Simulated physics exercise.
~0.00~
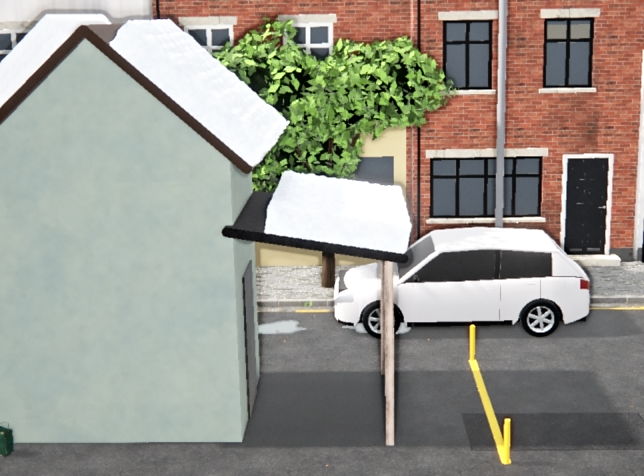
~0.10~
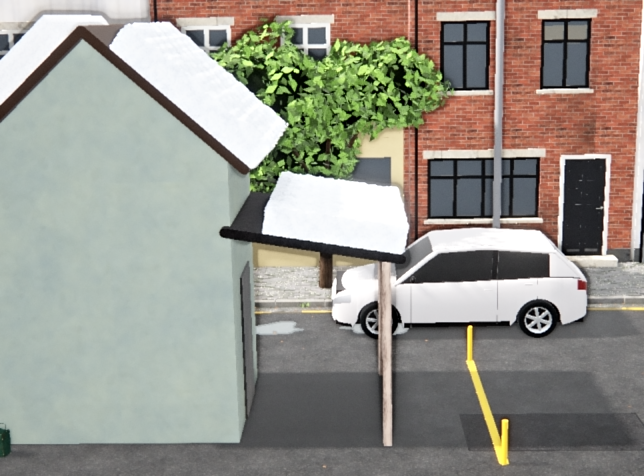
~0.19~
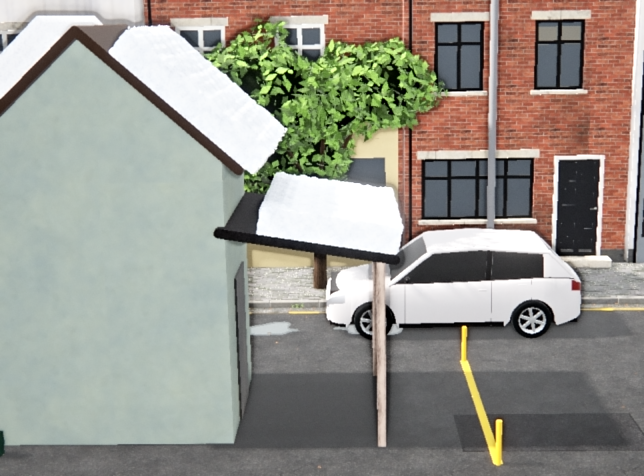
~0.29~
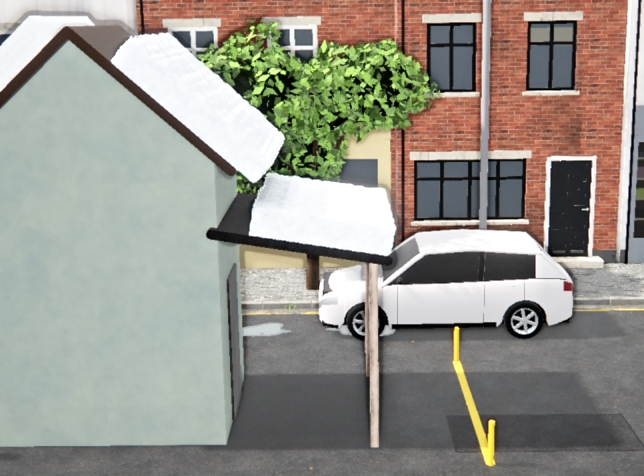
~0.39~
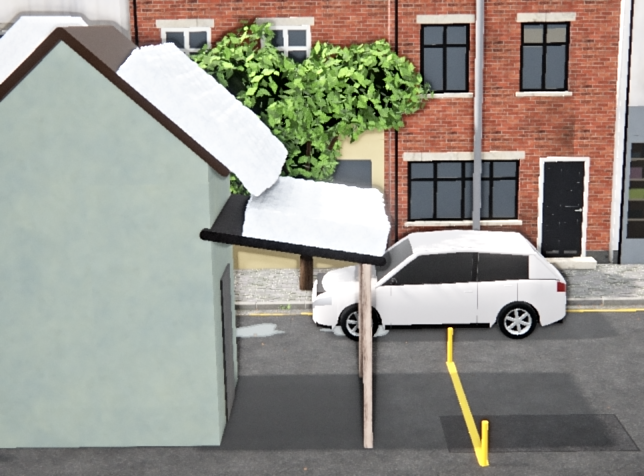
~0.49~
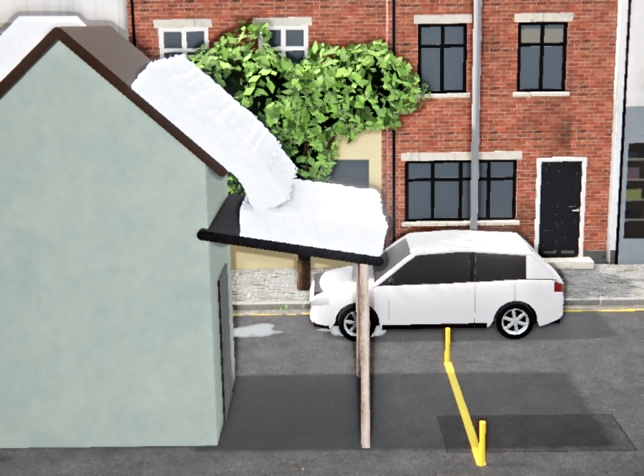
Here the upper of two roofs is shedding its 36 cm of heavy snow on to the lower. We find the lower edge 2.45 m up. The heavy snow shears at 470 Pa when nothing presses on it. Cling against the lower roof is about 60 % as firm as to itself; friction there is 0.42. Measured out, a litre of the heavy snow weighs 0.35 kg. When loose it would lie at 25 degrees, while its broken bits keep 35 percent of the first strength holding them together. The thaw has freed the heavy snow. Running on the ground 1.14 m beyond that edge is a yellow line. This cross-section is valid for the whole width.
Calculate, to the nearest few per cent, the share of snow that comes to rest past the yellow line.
Roughly 23 per cent.
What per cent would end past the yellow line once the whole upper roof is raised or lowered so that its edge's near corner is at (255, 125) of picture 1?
In that case it would be around 45 percent.
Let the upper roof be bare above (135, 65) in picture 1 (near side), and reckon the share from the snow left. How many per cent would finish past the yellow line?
Result: Approx. 12 %.
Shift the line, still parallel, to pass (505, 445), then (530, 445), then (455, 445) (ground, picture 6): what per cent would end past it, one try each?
First try around 16 per cent, second around 10 per cent, third around 30 per cent.
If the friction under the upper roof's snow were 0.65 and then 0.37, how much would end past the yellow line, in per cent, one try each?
Try 1: 0 %; try 2: 8 %.
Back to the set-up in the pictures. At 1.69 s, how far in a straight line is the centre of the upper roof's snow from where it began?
About 3.0 m.
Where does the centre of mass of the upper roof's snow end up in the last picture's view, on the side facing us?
Around (393, 317).
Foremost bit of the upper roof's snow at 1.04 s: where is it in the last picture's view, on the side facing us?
Around (395, 219).
After 1.04 s, none is below the lower edge and 0 % is past the line.
After 1.69 s, 31 % is below the lower edge and 7 % is past the line.
After 2.35 s, 43 % is below the lower edge and 23 % is past the line.
After 3.00 s, 43 % is below the lower edge and 23 % is past the line.
After 3.30 s, 43 % is below the lower edge and 23 % is past the line.
